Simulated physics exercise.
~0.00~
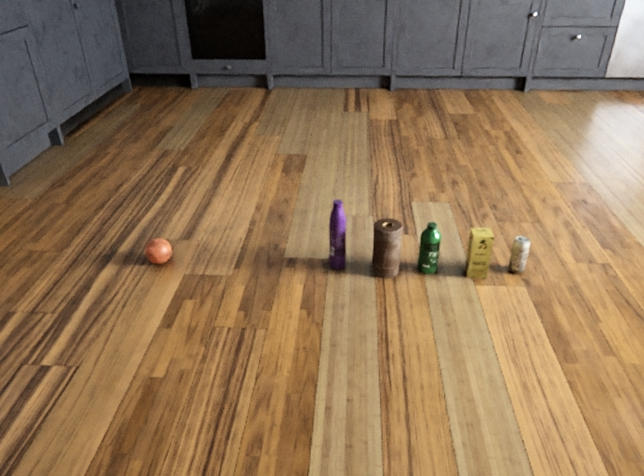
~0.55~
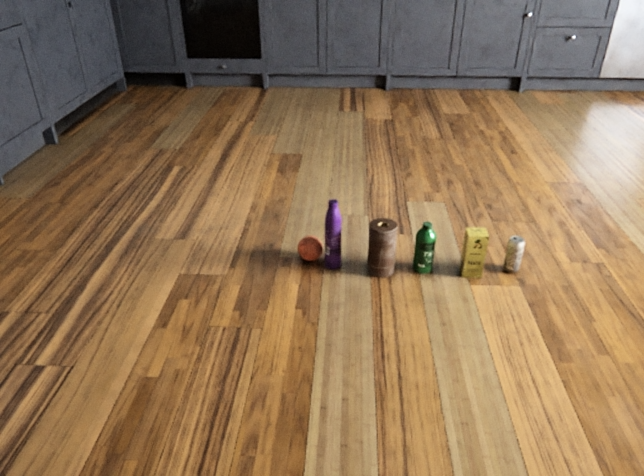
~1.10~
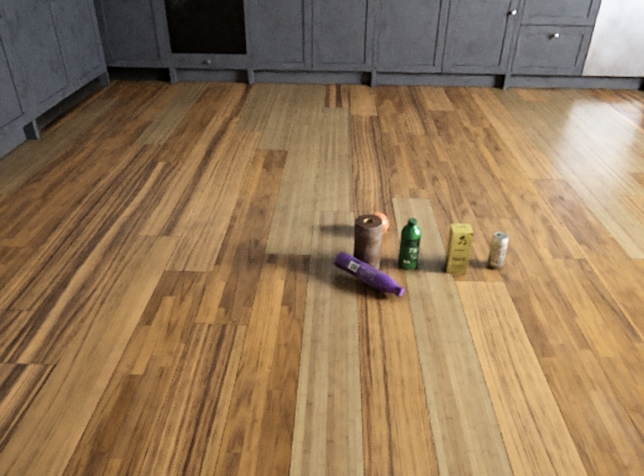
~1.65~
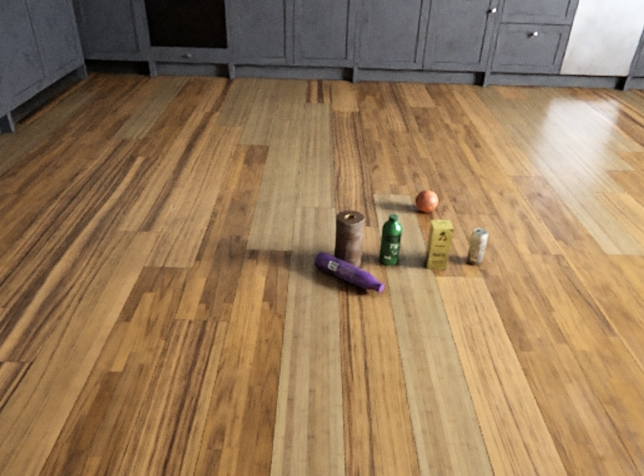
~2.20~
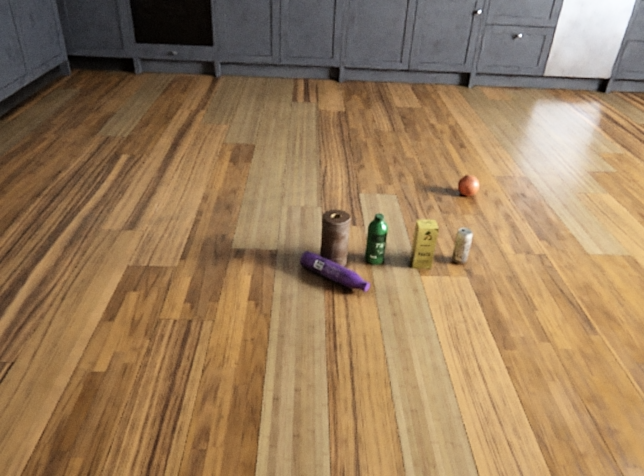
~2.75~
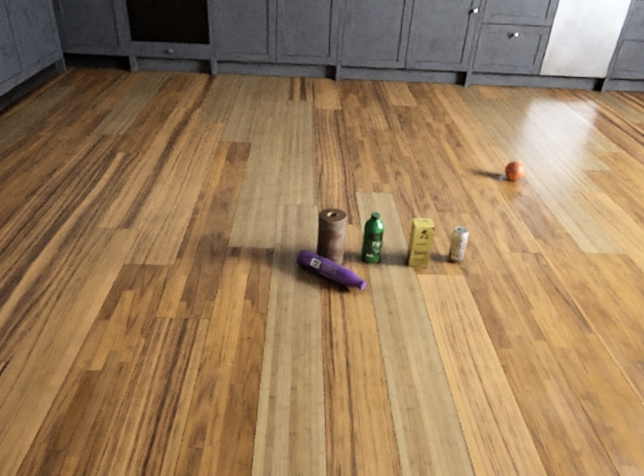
In the video, an orange ball rolls right across a wooden floor toward a row of household items, and the purple bottle topples onto its side as the ball passes behind the others and rolls away to the right, leaving the remaining four standing.
